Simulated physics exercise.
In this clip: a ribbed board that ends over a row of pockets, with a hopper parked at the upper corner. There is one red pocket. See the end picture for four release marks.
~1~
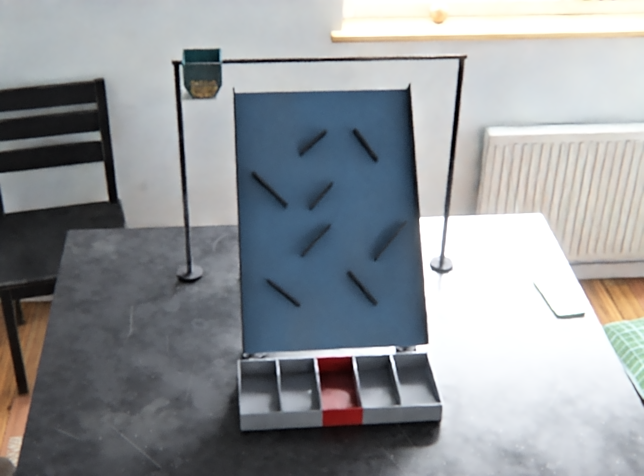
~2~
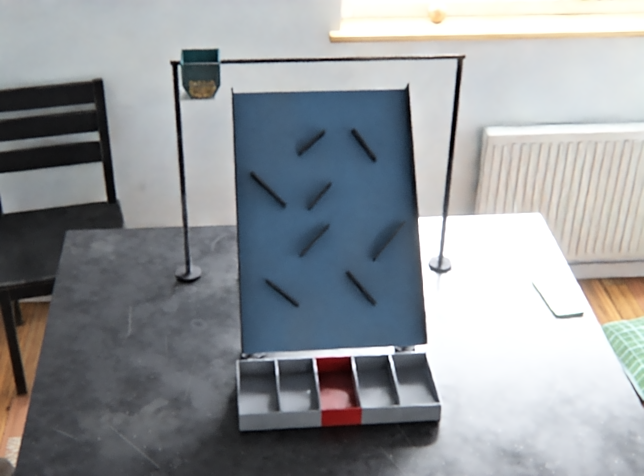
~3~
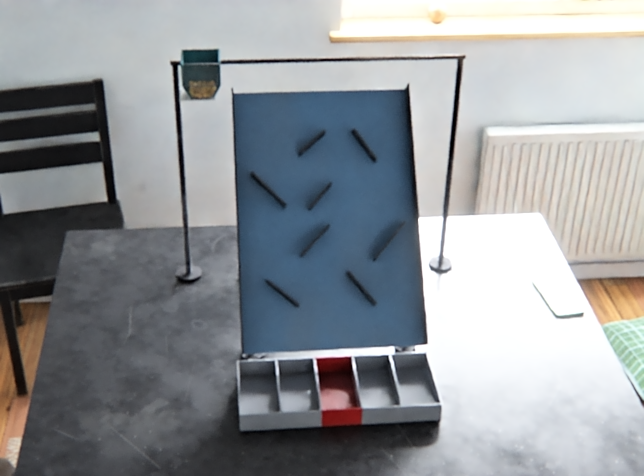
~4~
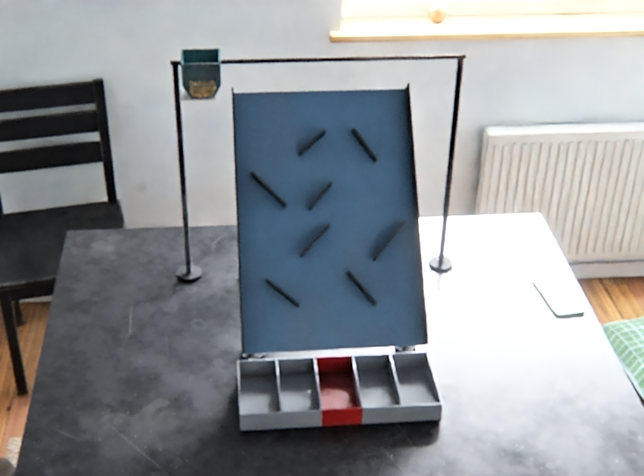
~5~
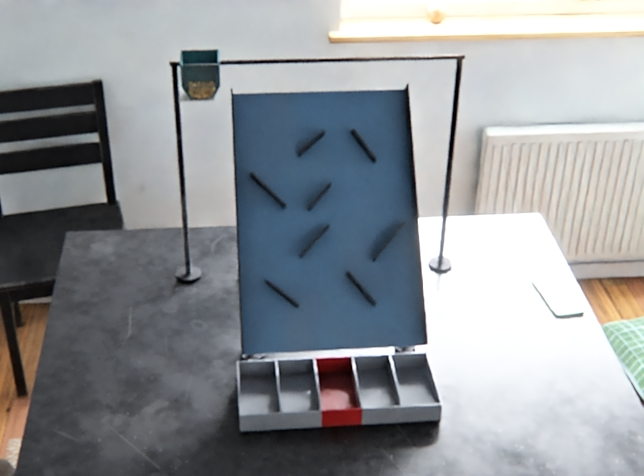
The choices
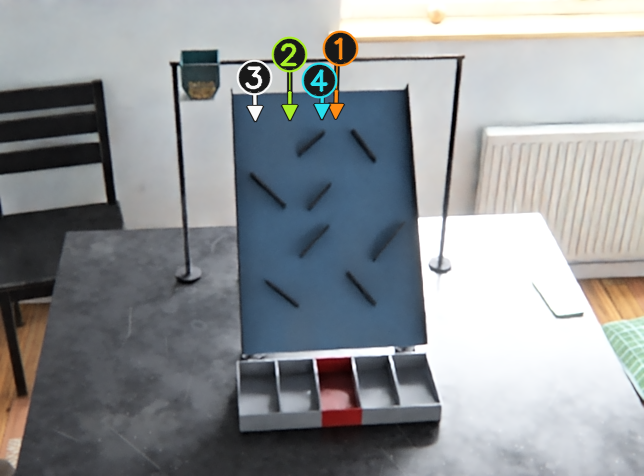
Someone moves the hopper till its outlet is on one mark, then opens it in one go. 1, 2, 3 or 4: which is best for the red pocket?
Choose 2.
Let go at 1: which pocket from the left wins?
The fifth from the left.
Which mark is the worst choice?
That would be 1.
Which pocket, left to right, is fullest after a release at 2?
It is the third one.
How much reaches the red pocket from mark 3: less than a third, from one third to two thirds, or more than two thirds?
From one third to two thirds.
On the marked copy, mark 1 meets the board at (335, 113); mark 2 meets the board at (289, 114); mark 3 meets the board at (255, 115); mark 4 meets the board at (321, 113).
With 1, close to a quarter in the red pocket, close to two thirds in other pockets, a small share outside the box.
With 2, the bulk in the red pocket, close to a quarter in other pockets.
With 3, close to half in the red pocket, close to a third in other pockets, a small share outside the box.
With 4, close to half in the red pocket, close to half in other pockets, only a few outside the box.
